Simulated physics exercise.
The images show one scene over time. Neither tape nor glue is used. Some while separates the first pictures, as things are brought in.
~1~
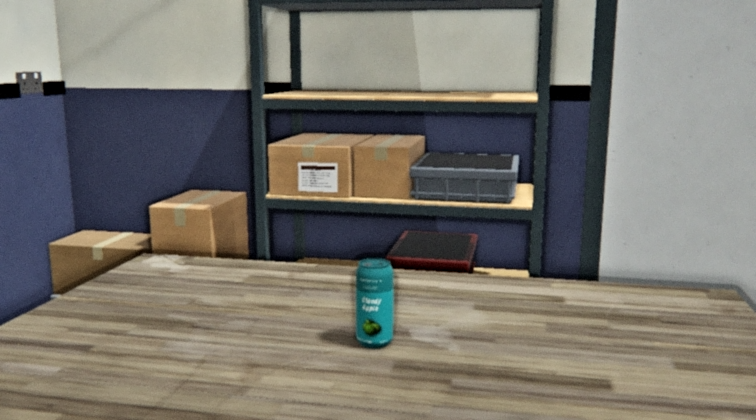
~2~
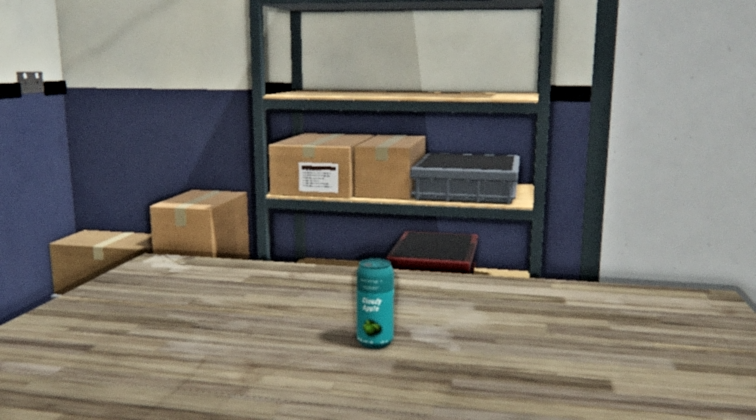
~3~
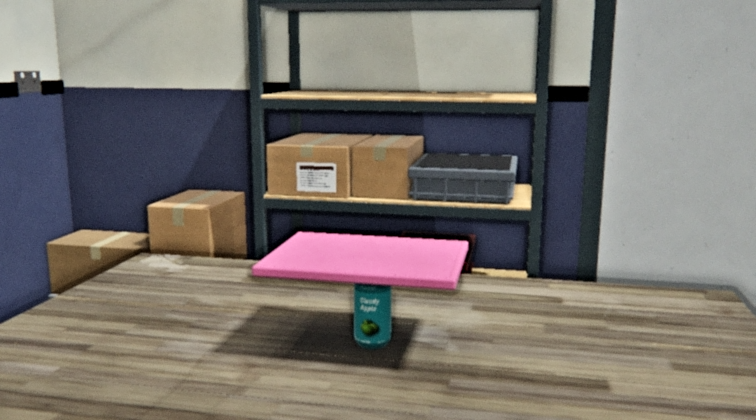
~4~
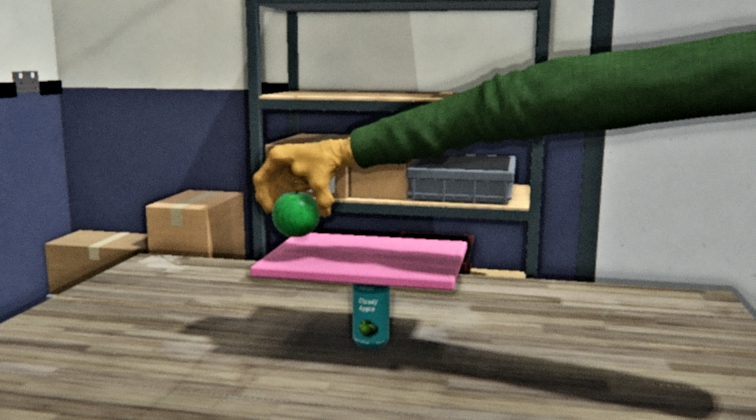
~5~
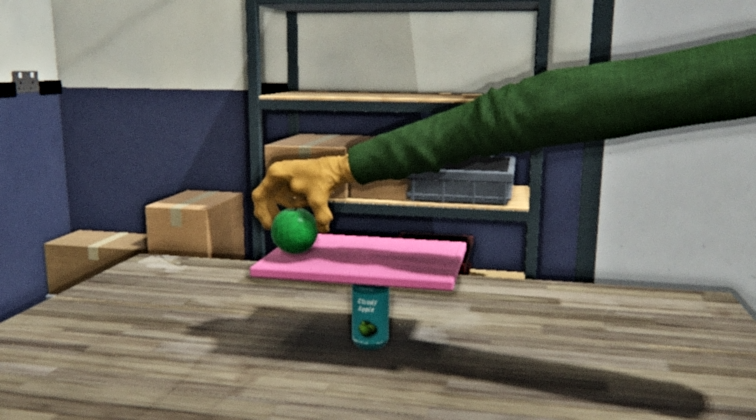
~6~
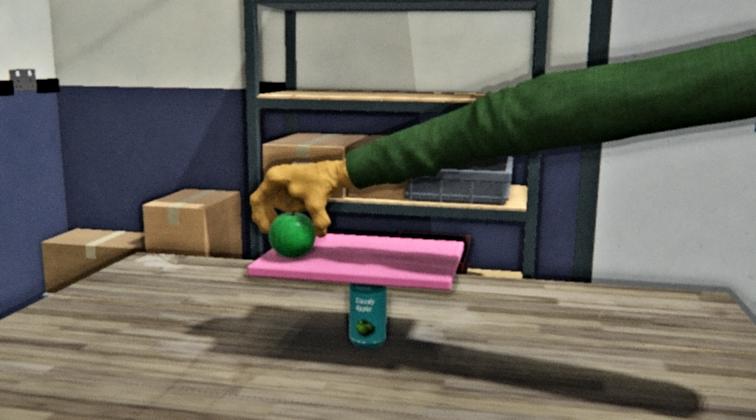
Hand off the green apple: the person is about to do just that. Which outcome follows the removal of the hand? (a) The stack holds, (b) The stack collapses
The stack collapses (b).
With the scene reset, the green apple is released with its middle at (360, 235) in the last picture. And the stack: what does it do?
Well, it survives then.
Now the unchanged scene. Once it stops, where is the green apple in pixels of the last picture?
Near (218, 335).
Then, 0.30 s on from there, green apple now fallen; pink lid turned 49° from how it was put.
Then, 0.40 s on from there, pink lid turned 61° from how it was put; turquoise can turned 4° from how it was put.
Then, 0.60 s on from there, pink lid now fallen; turquoise can turned 31° from how it was put.
Then, 0.70 s on from there, turquoise can now fallen.
In the end, fallen, green apple, pink lid and turquoise can. At the end, from the last picture's camera, green apple near (218, 335). The stack loses its balance.
